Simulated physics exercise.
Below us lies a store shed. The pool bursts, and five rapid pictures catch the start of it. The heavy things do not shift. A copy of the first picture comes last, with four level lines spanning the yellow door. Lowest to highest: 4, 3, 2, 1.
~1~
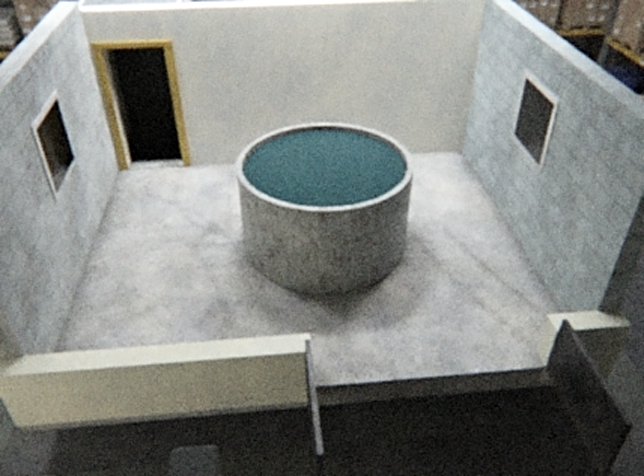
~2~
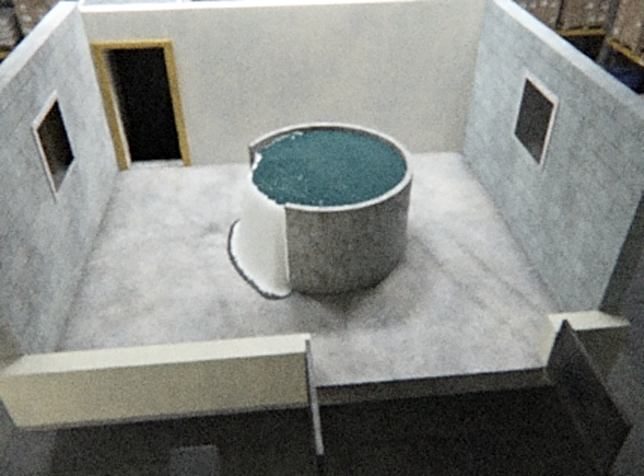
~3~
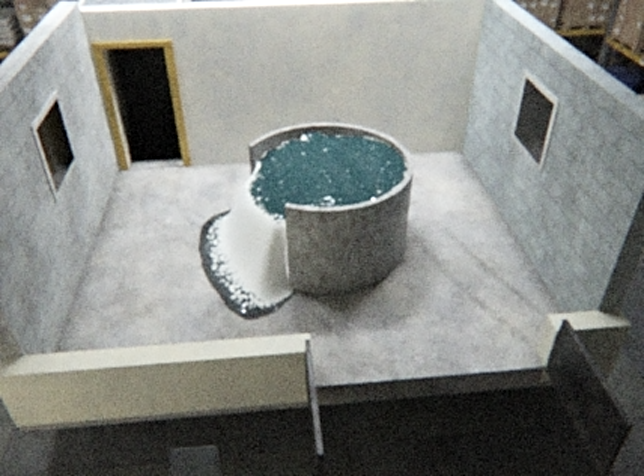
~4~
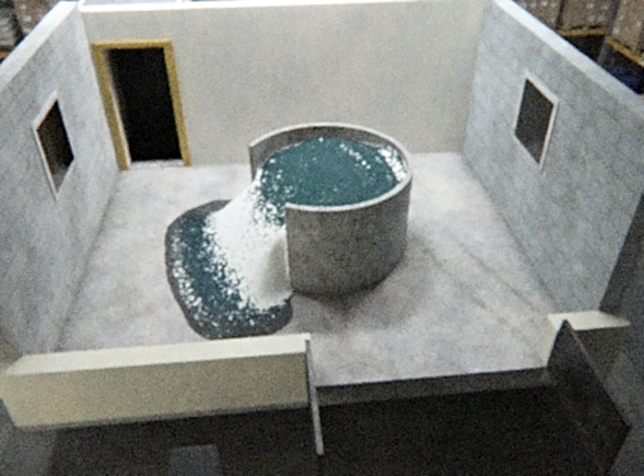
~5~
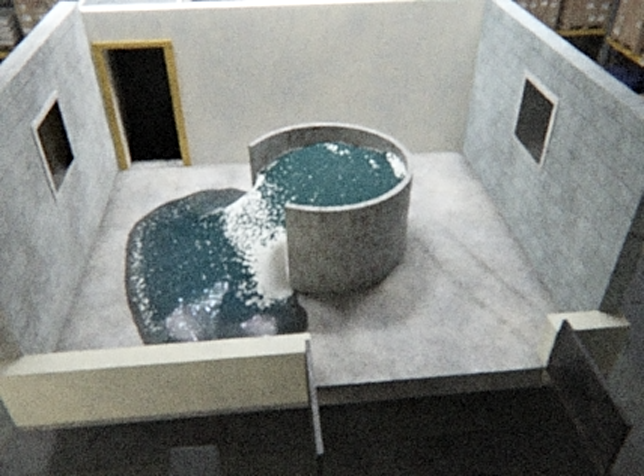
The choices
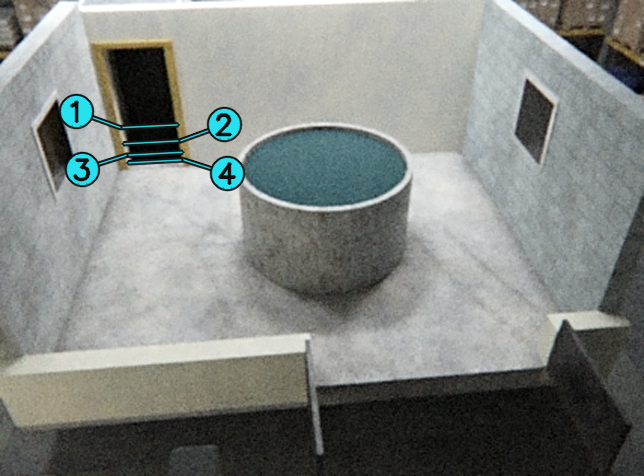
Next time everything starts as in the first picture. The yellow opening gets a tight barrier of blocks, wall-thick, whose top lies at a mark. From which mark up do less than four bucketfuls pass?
2 will do.
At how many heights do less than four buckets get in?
Two.
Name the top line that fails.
The answer is 3.
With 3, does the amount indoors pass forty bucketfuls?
No, it does not.
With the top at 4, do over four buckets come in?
Yes, that goes wrong.
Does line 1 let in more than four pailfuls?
No, that is safe.
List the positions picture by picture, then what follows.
In the first frame, water in the pool at rest, its middle at (325, 167); foot of the yellow doorway at (157, 168); open gate at (431, 320).
In the second frame, front seen at (281, 294), 2 % of the ground wet.
In the third frame, front seen at (252, 313), 6 % of the ground wet.
In the fourth frame, front seen at (211, 205), 13 % of the ground wet.
In the fifth frame, front seen at (142, 223), 24 % of the ground wet.
On the marked copy, 1 at (149, 126); 2 at (152, 142); 3 at (154, 153); 4 at (156, 161); from the bottom up 4, 3, 2, 1.
With 1, nothing gets over.
With 2, a splash gets over, under a bucket.
With 3, about 13 bucketfuls get in.
With 4, dozens of bucketfuls pour in.
